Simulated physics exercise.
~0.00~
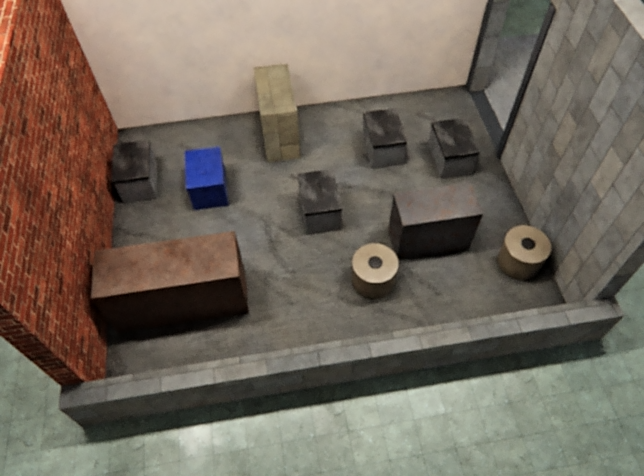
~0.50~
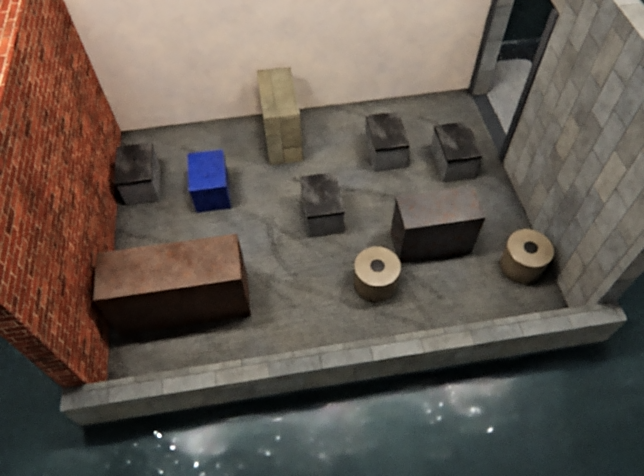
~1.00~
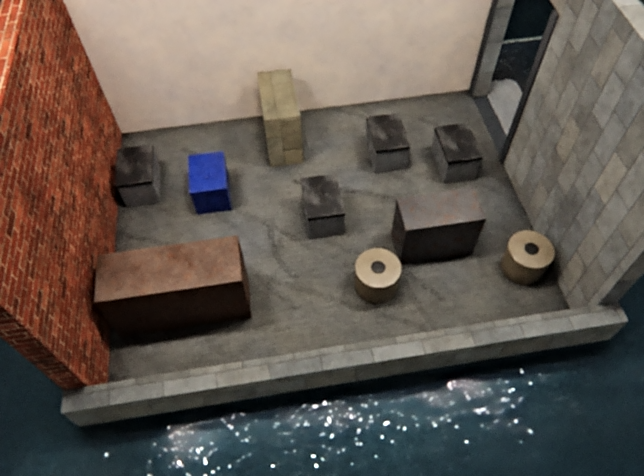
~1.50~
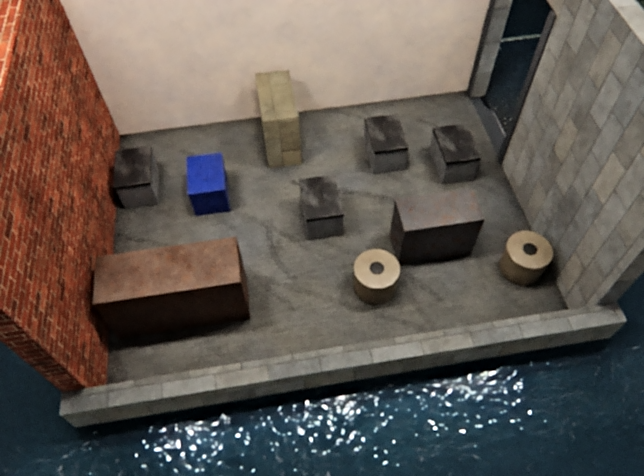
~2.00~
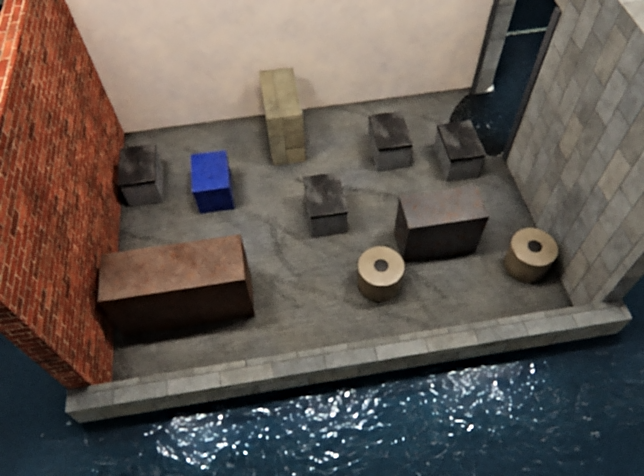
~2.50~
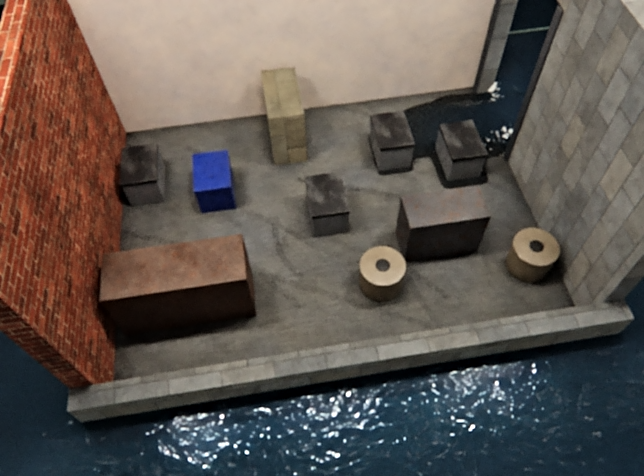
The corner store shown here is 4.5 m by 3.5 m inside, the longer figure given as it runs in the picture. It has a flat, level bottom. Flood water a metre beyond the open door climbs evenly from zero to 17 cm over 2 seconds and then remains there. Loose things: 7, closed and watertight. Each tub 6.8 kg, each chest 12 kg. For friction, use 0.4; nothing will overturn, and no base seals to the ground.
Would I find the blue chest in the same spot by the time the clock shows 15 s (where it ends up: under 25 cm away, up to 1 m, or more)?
Watching it, I'd expect a moderate movement overall.
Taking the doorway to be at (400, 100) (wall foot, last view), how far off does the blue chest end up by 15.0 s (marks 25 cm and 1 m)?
Blue chest: Drifts slightly.
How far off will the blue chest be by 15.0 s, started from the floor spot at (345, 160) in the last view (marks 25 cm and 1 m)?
In that run it wanders far off.
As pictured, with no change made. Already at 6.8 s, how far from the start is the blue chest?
It has shifted about 0 cm.
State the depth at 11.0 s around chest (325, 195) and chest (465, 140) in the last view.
I'd put it at 10 cm and 6 cm respectively.
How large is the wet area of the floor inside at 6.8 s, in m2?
Roughly 12 m2.
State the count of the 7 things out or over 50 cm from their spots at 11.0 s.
At that time I count 4.
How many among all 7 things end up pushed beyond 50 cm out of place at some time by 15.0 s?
6.
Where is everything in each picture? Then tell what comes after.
In the first picture, the blue chest at (204, 167) rests on the ground; 0.0 m2 under water; 0 of 7 have shifted.
In the second picture, the blue chest at (206, 170), on the bottom; water covers 0.0 m2; 0 of 7 have shifted.
In the third picture, the blue chest at (207, 172), on the bottom; water covers 0.0 m2; 0 of 7 have shifted.
In the fourth picture, the blue chest at (205, 173) rests on the ground; 0.0 m2 under water; 0 of 7 have shifted.
In the fifth picture, the blue chest at (210, 171), on the bottom; 0.4 m2 under water; 0 of 7 have shifted.
In the sixth picture, the blue chest at (211, 170) rests on the ground; 1.1 m2 under water; 0 of 7 have shifted.
After 3.5 s the blue chest is near (211, 170), 0.0 m from its start, aground; 0 afloat.
After 6.8 s the blue chest is near (211, 170), 0.0 m from its start, aground; 0 afloat.
After 11.0 s the blue chest is near (205, 171), 0.1 m from its start, afloat; 5 afloat.
After 15.0 s the blue chest is near (163, 181), 0.5 m from its start, afloat; 7 afloat.
